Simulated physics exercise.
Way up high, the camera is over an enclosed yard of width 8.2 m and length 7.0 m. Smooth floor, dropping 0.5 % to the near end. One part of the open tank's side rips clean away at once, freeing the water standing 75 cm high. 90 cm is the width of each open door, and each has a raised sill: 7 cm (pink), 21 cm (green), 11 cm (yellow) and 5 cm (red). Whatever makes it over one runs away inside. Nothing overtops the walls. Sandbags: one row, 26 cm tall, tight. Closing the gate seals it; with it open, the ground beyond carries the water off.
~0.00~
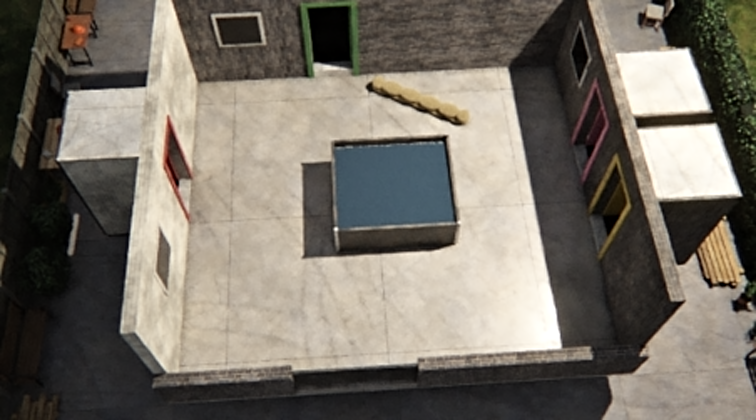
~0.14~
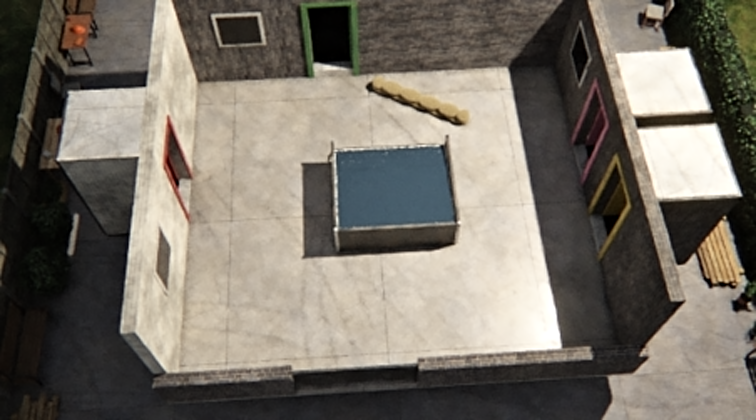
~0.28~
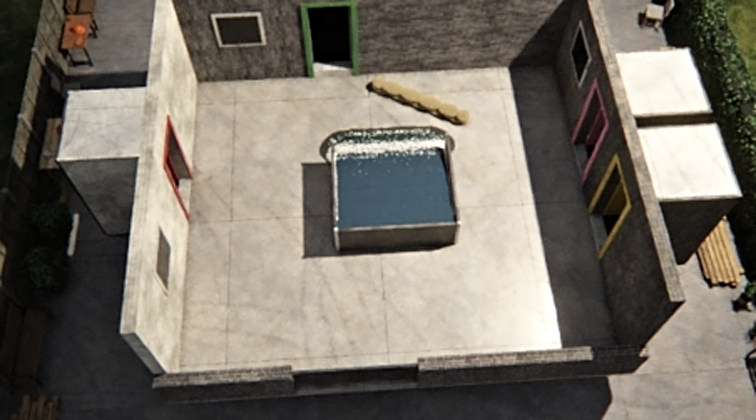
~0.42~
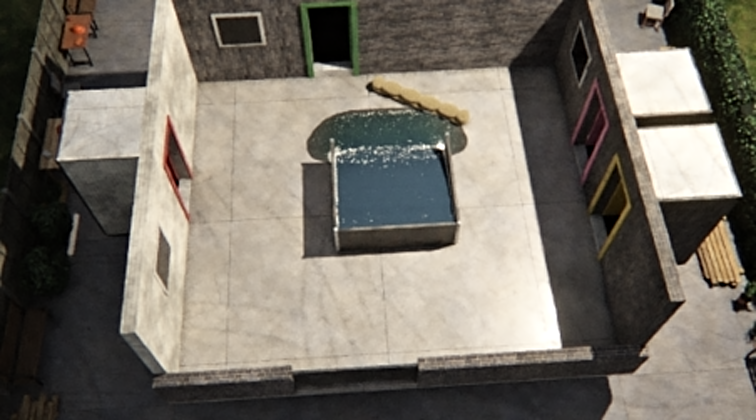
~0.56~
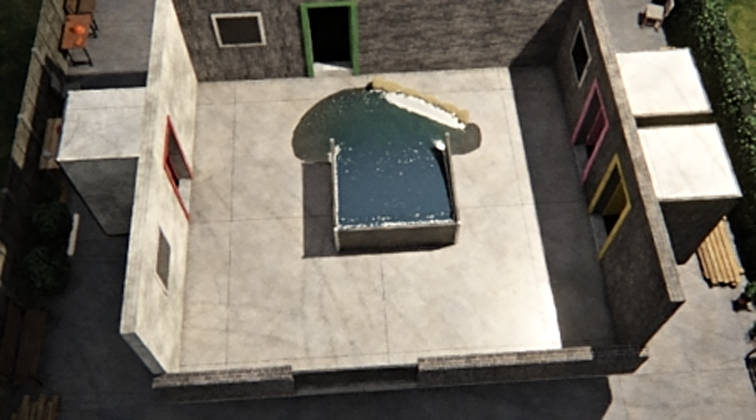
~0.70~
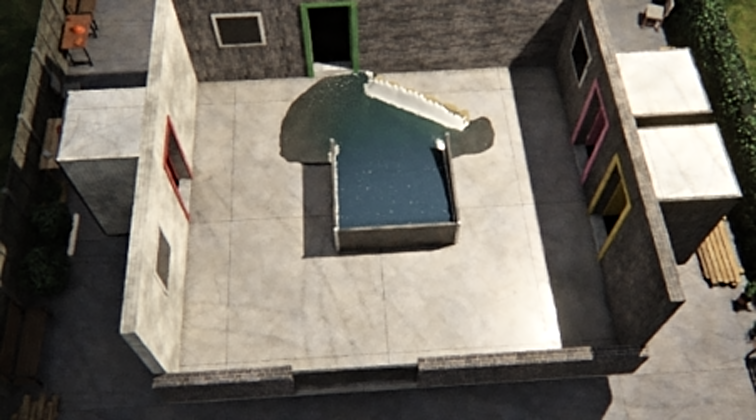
Water pouring from the far side of a square open tank in a walled yard, spreading across pale floor and around a low tan barrier.
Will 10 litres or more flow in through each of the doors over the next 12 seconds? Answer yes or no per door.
Pink door: Yes, green door: Yes, yellow door: No, red door: Yes.
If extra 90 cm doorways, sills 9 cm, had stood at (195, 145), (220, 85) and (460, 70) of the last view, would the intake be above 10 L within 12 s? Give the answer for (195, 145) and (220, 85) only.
The first doorway goes beyond and the second goes beyond.
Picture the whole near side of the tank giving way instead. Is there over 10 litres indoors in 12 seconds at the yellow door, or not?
Note: Yellow door, short of the mark.
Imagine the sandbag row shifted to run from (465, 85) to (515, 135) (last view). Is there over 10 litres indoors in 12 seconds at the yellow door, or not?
Next, yellow ends up on the low side.
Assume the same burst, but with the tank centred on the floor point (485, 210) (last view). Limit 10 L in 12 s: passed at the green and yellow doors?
Green gets no more than that, yellow gets no more than that.
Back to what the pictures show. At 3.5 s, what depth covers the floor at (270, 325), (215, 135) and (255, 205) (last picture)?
Depths: About 0, 23 and 0 centimetres.
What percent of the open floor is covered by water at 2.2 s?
I'd guess around 30 %.
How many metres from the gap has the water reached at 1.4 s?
3.6 m.
After 1.4 s water covers 20 % of the floor and is deepest (48 cm) near (398, 103); pink door not reached, green door 44 cm at the sill, 57 L in, yellow door not reached, red door not reached.
After 2.2 s water covers 30 % of the floor and is deepest (41 cm) near (198, 88); pink door 4 cm at the sill, 0 L in, green door 40 cm at the sill, 177 L in, yellow door not reached, red door not reached.
After 3.5 s water covers 50 % of the floor and is deepest (34 cm) near (205, 94); pink door 10 cm at the sill, 5 L in, green door 21 cm at the sill, 243 L in, yellow door 6 cm at the sill, 0 L in, red door 9 cm at the sill, 0 L in.
After 7.0 s water covers 85 % of the floor and is deepest (17 cm) near (179, 385); pink door 6 cm at the sill, 26 L in, green door 7 cm at the sill, 245 L in, yellow door 5 cm at the sill, 0 L in, red door 7 cm at the sill, 34 L in.
After 12.0 s water covers 95 % of the floor and is deepest (12 cm) near (598, 358); pink door 4 cm at the sill, 26 L in, green door 4 cm at the sill, 245 L in, yellow door 7 cm at the sill, 0 L in, red door 4 cm at the sill, 40 L in.
